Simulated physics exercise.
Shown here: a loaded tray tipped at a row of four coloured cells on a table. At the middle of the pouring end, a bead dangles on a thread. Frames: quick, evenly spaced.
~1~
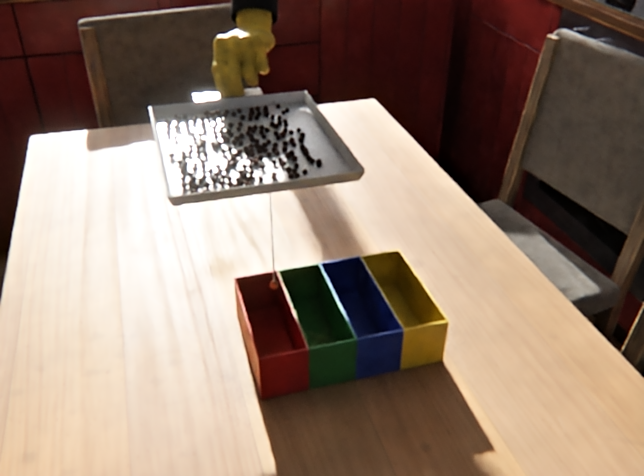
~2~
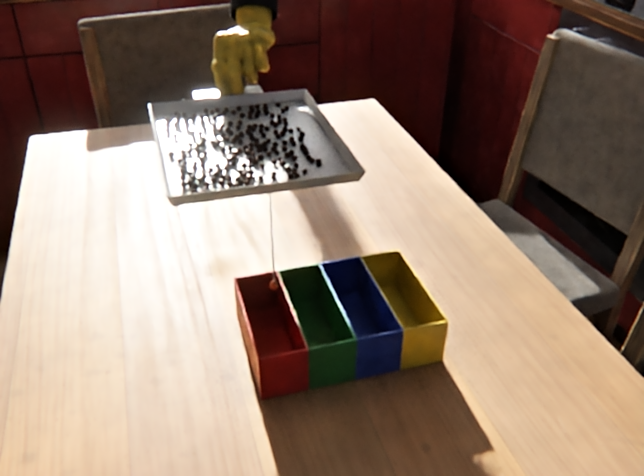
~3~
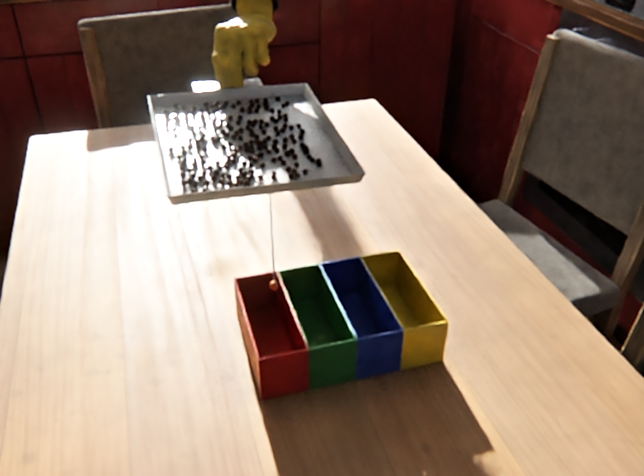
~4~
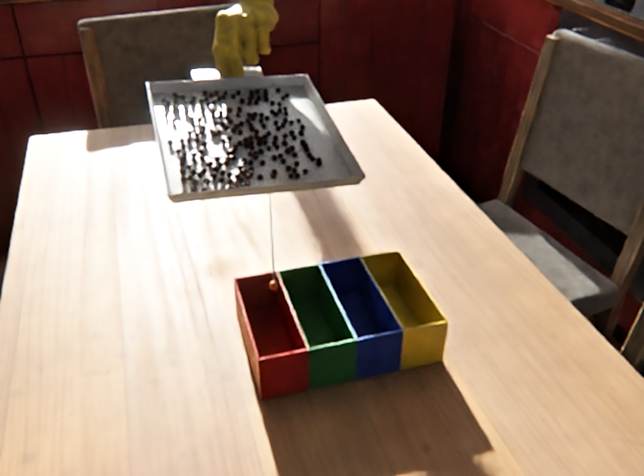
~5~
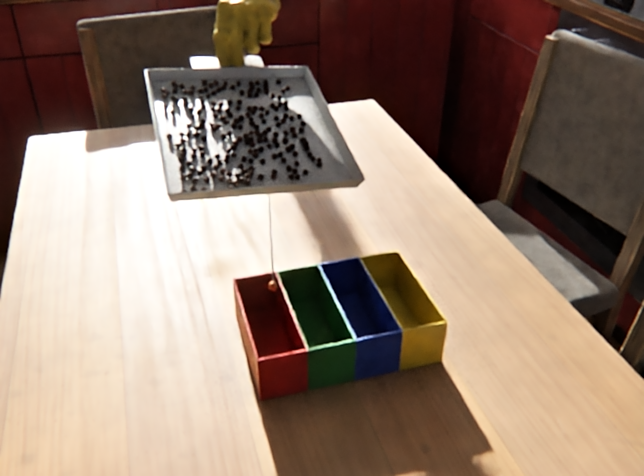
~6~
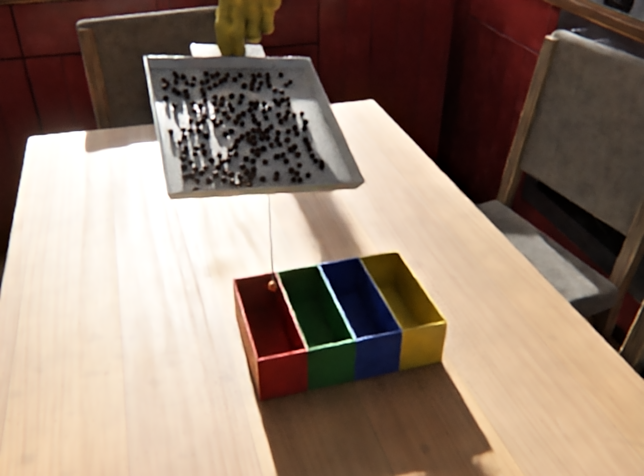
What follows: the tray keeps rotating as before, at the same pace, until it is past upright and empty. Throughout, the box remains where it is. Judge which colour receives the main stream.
Receiving the main stream: Blue.
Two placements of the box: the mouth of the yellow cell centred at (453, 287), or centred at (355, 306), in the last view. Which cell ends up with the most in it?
In turn: The green one; the yellow one.
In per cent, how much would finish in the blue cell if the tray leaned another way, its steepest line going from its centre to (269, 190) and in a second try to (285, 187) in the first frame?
That comes to 10 per cent the first time and 30 per cent the second.
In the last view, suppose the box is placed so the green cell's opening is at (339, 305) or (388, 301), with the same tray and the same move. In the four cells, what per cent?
Estimate: 100 % first, 80 % second.
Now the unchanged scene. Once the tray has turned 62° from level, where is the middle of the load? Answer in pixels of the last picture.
About (322, 193).
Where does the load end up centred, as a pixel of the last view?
(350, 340).
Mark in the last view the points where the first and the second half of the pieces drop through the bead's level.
I'd say around (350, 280) at first, then around (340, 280).
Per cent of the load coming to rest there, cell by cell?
Looks like the red cell ends near 0 %, the green cell near 30 %, the blue cell near 60 %, and the yellow cell near 0 %.
Soon, tray tipped steeply; most on the tray; a small part in the blue cell; a stray few in the green cell; a stray few in the yellow cell; a stray few in the red cell; a small part falling or outside the box.
A while on, tray tipped past a quarter turn; about two thirds in the blue cell; about a third in the green cell; a stray few in the red cell; a stray few in the yellow cell; a stray few falling or outside the box.
Towards the end, tray tipped past a quarter turn; about two thirds in the blue cell; about a third in the green cell; a stray few in the red cell; a stray few in the yellow cell; a stray few falling or outside the box.
Finally, tray tipped past a quarter turn; about two thirds in the blue cell; about a third in the green cell; a stray few in the red cell; a stray few in the yellow cell; a stray few outside the box.
